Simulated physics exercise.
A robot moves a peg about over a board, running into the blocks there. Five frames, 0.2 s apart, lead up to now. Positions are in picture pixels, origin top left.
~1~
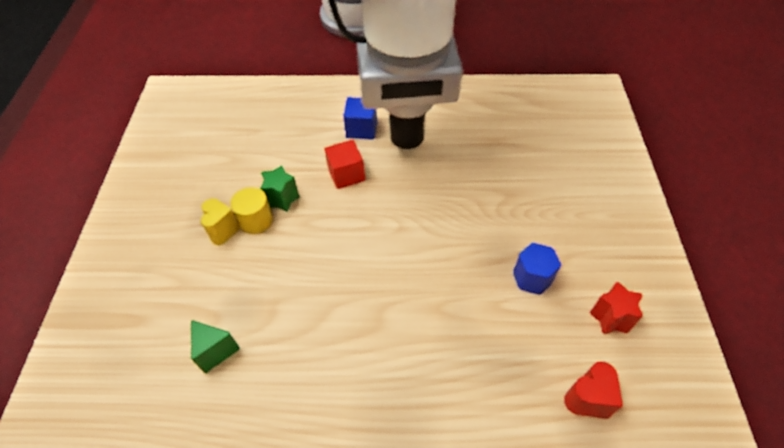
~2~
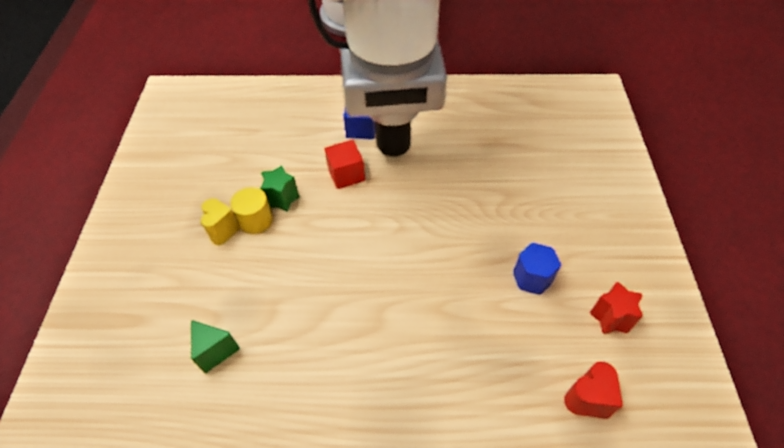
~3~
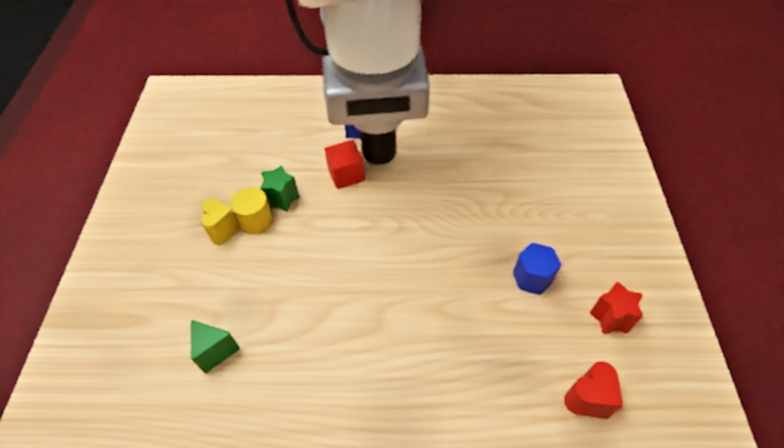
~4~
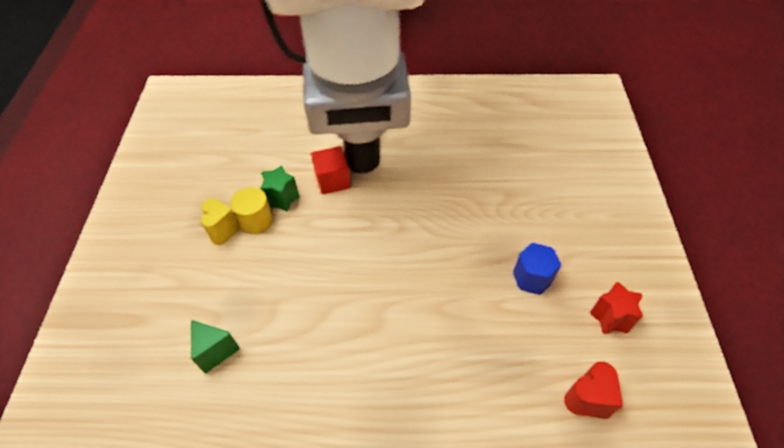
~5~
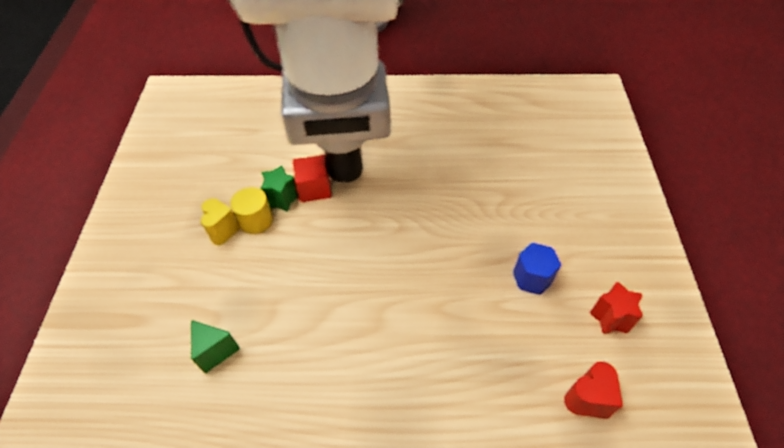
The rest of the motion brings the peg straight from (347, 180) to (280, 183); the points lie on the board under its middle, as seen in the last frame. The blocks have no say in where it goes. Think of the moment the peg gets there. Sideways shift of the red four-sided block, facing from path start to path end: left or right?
Facing from start to end, it shifts left.
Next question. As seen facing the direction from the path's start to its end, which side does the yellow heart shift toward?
So, looking from the first point of the path to the last, the yellow heart moves leftwards.
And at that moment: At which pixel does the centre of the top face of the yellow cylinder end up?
I'd place it at (217, 227), taking the centre of its top.
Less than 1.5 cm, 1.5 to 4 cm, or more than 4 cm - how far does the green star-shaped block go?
I reckon it covers more than 4 cm.
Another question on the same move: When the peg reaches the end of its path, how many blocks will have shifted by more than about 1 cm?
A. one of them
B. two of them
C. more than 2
The correct letter is C.
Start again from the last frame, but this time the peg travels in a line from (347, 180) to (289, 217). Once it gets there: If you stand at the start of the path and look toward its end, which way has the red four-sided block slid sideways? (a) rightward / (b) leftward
a (rightward)
On the path given first. Halfway along, peg (311, 171); yellow heart (201, 218), turned 40° clockwise; yellow cylinder (233, 211); green star-shaped block (246, 186); red four-sided block (276, 174), turned 25° anticlockwise.
At the end, peg (277, 173); yellow heart (186, 225), turned 60° clockwise; yellow cylinder (217, 227); green star-shaped block (216, 201), turned 20° anticlockwise; red four-sided block (242, 180), turned 40° anticlockwise.
